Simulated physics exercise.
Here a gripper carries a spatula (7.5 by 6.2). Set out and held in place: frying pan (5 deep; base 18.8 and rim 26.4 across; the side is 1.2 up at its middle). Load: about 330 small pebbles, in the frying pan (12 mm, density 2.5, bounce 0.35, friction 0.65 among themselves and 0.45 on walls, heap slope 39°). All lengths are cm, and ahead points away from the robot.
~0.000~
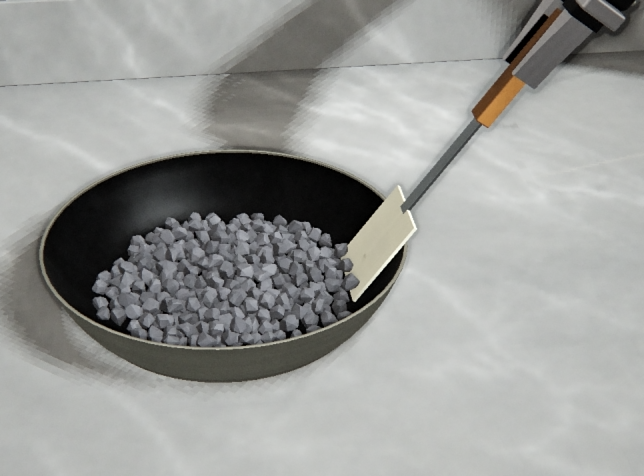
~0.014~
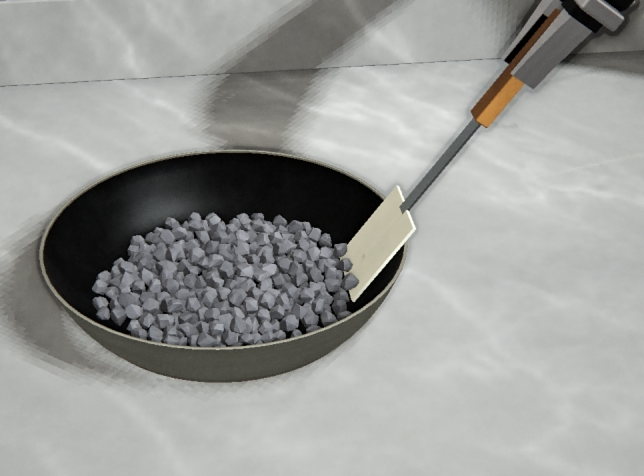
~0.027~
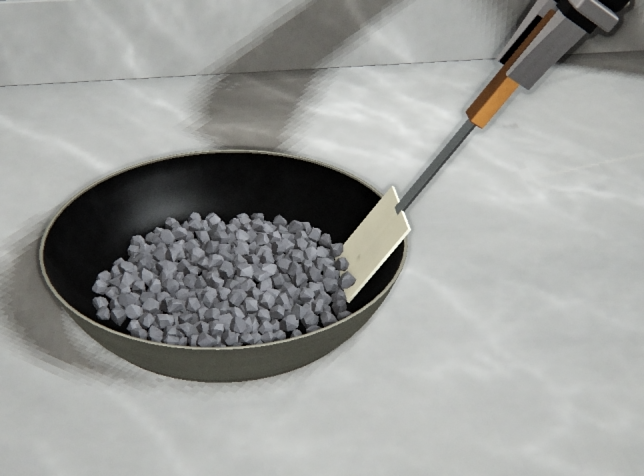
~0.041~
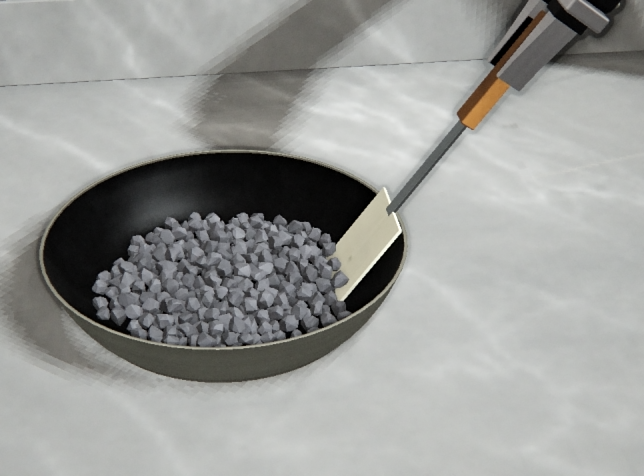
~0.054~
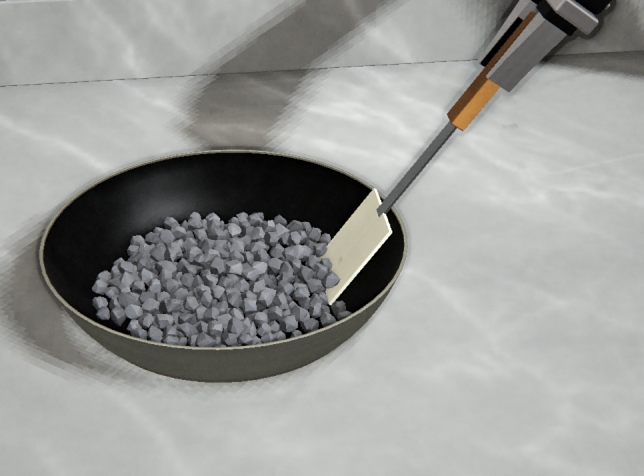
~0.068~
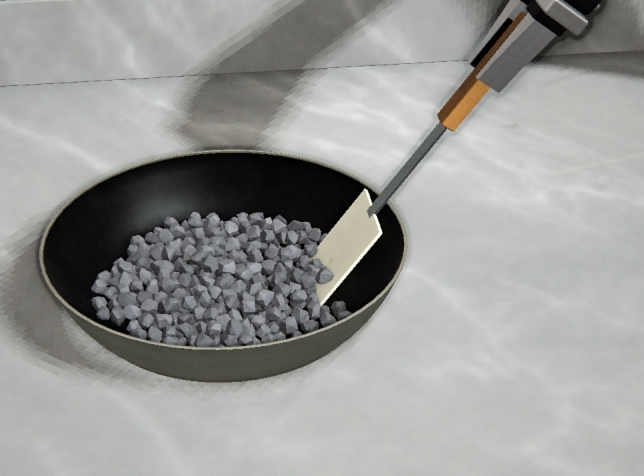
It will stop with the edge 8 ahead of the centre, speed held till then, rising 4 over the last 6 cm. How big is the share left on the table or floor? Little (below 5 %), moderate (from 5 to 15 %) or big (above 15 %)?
Share on the table or floor: Little (below 5 %).
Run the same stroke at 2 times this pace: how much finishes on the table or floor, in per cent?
Some 10 per cent.
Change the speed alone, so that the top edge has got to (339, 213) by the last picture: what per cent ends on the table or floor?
About 10 per cent.
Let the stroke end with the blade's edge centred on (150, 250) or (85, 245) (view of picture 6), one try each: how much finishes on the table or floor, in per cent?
About 0 and 15 per cent.
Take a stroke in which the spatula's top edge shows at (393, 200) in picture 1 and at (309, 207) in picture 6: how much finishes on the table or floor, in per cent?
About 15 per cent.
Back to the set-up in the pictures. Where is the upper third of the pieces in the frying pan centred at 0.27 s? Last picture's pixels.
Near (131, 265).
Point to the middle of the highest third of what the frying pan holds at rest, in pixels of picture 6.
Around (99, 271).
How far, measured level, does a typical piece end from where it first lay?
About 4 cm.
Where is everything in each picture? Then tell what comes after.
The first picture shows the spatula top edge at (407, 206), sloping 54°; upper third of the load around (232, 272), from x 100 to 350, top at y 220; 331 in the frying pan.
The second picture shows the spatula top edge at (406, 207), sloping 54°; upper third of the load around (232, 272), from x 100 to 350, top at y 220.
The third picture shows the spatula top edge at (401, 207), sloping 54°; upper third of the load around (234, 272), from x 100 to 345, top at y 220.
The fourth picture shows the spatula top edge at (392, 209), sloping 54°; upper third of the load around (236, 270), from x 100 to 345, top at y 220.
The fifth picture shows the spatula top edge at (383, 210), sloping 54°; upper third of the load around (233, 269), from x 100 to 345, top at y 220.
The sixth picture shows the spatula top edge at (373, 210), sloping 54°; upper third of the load around (226, 269), from x 100 to 345, top at y 215; 331 in the frying pan.
After 0.17 s, sloping 54°, highest piece 4 above the table; 331 in the frying pan.
After 0.27 s, sloping 54°, highest piece 5 above the table; 331 in the frying pan.
After 0.52 s, sloping 54°, highest piece 6 above the table; 329 in the frying pan, 2 on the blade or in flight.
After 1.57 s, sloping 54°, highest piece 5 above the table; 329 in the frying pan, 2 on the table or floor.
In the end, 329 in the frying pan, 2 on the table or floor. That is 1 % on the table or floor.
